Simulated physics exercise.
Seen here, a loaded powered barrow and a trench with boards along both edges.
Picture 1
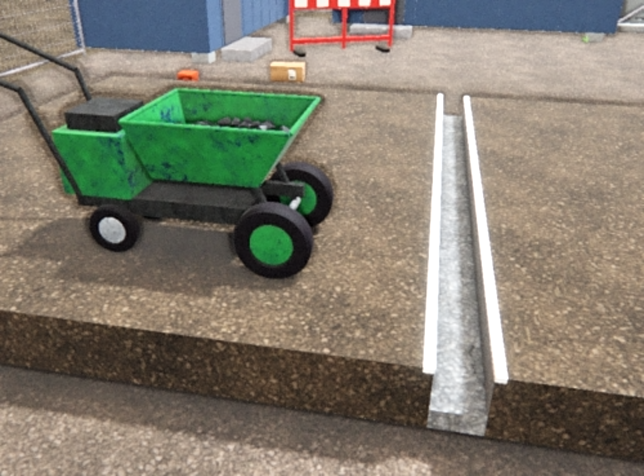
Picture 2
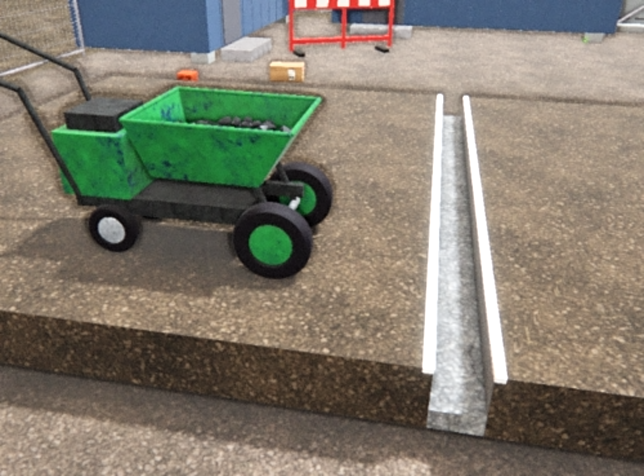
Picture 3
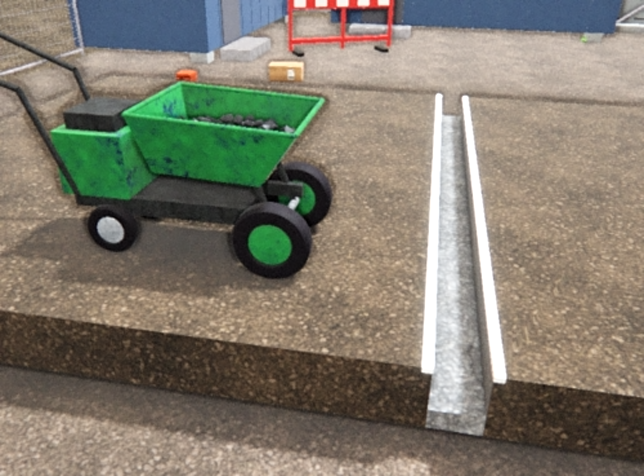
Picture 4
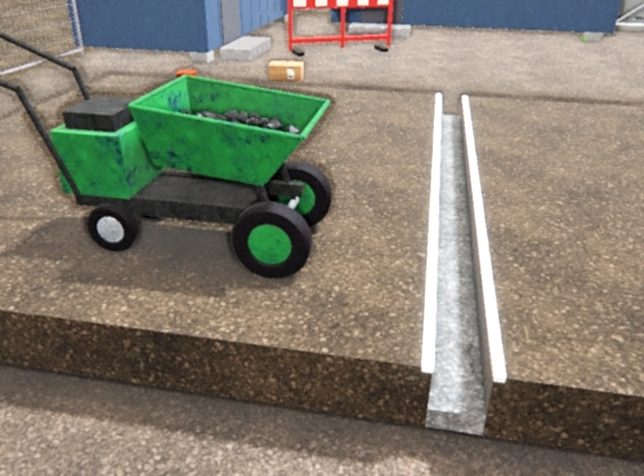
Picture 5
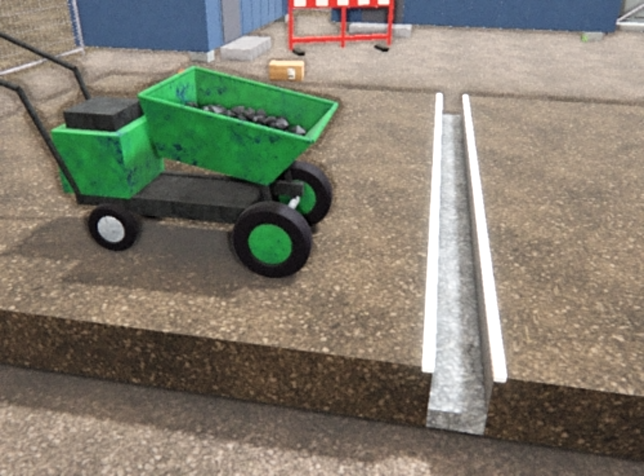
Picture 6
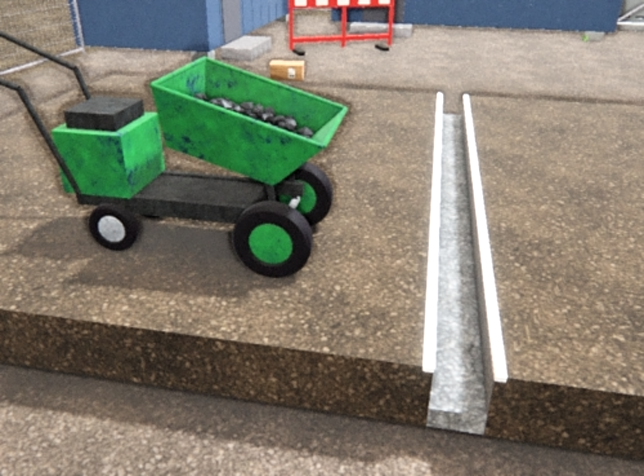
A green skip filled with dark lumps rises at its left end and tilts gradually toward the right, going from level to clearly slanted, while its wheeled barrow and the camera stay still. The barrow stands at left on brown, gritty ground, seen from slightly above, near a narrow trench edged with white boards. Behind are blue walls and a red-and-white barrier.
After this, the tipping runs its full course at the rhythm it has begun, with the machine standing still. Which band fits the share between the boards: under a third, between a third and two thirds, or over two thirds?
It catches between a third and two thirds.
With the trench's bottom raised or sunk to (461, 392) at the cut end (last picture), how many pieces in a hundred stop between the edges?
Near 50 %.
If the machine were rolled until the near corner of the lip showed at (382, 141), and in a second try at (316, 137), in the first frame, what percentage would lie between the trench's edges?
Roughly 40 per cent, and 90 per cent.
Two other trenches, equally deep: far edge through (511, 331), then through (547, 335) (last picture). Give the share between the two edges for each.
About 60 and 60 per cent.
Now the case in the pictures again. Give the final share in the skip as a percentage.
Roughly 0 in a hundred.
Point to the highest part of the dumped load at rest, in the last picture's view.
Close to (405, 252).
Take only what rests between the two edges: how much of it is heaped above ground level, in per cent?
Roughly 0 in a hundred.
Just after the last frame, skip tipped steeply; every one in the skip.
A moment on, skip tipped steeply; almost all in the skip; just a few short of the trench; just a few falling.
Further on, skip tipped right over; roughly a quarter in the skip; roughly a third short of the trench; roughly a third in or heaped over the trench; just a few beyond it.
When it is over, skip tipped right over; just a few in the skip; roughly half short of the trench; roughly half in or heaped over the trench; just a few beyond it.
